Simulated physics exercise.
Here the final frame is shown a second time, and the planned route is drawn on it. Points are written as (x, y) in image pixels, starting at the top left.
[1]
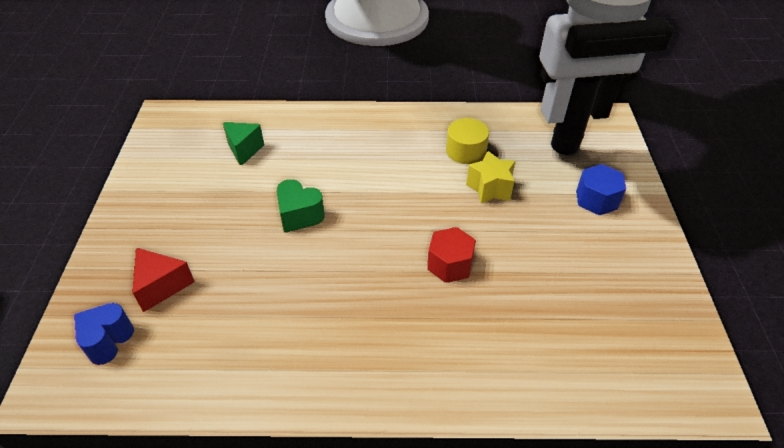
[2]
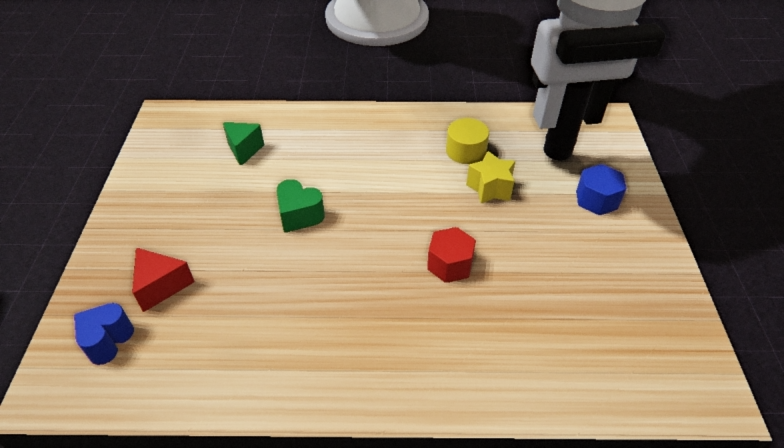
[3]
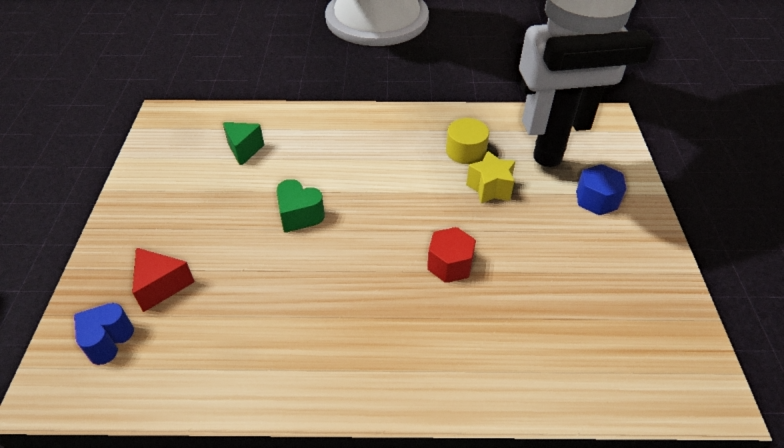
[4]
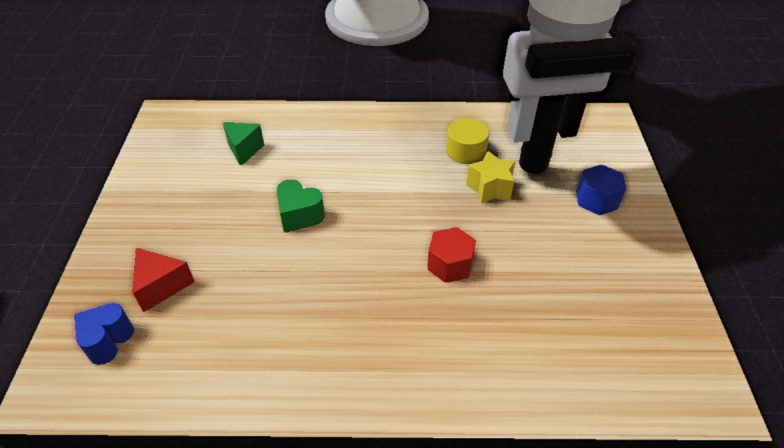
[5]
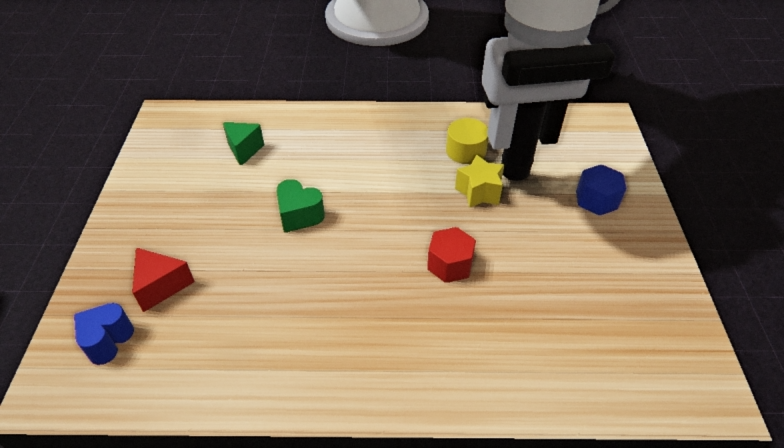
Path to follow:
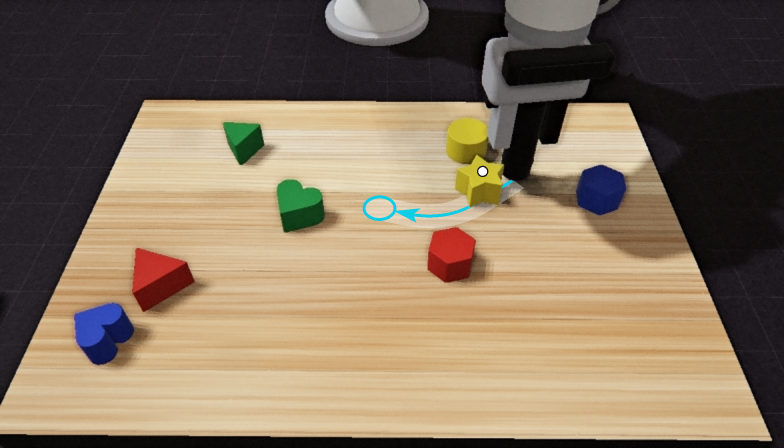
A light wooden board on a dark, grid-lined floor is seen from above at an angle by a still camera. A green triangle and heart sit at left above a red triangle and blue heart, with a yellow cylinder and star, a red hexagon and a blue hexagon toward the right. A grey-and-black robot arm slides its black bar left and slightly nearer, then nudges the star a little left.
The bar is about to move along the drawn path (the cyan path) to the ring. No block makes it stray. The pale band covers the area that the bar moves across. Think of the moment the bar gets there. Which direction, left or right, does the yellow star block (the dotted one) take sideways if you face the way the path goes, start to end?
Heads right.
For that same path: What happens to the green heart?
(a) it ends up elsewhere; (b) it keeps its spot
b (it keeps its spot)
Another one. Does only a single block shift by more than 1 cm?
It seems so.
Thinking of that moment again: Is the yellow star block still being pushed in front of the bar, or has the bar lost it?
Prediction: Still leading.
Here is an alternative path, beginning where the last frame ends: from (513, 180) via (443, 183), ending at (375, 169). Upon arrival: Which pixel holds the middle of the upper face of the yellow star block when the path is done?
At pixel (433, 185).
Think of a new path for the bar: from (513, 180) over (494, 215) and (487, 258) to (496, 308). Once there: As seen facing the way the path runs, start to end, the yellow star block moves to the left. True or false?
Answer: False.
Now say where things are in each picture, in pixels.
Bar tip (565, 147); block tops, green heart (296, 195); red hexagon (453, 244); yellow star block (494, 168), in the first frame.
Bar (558, 152); blocks unchanged, in the second frame.
Bar (547, 158); blocks unchanged, in the third frame.
Bar (533, 165); blocks unchanged, in the fourth frame.
Bar (515, 172); green heart (296, 195); red hexagon (453, 244); yellow star block (483, 171), in the fifth frame.
Path on the board, from (513, 180) over (477, 202) and (431, 216) to (380, 208); the dot is on the yellow star block.
The first path, step by step. One third of the way, bar (478, 195); yellow star block (439, 185), turned 35° clockwise.
Two thirds of the way, bar (430, 208); yellow star block (401, 185), turned 90° clockwise.
At the end, bar (379, 200); green heart in place; red hexagon in place; yellow star block (353, 175), turned 95° clockwise.
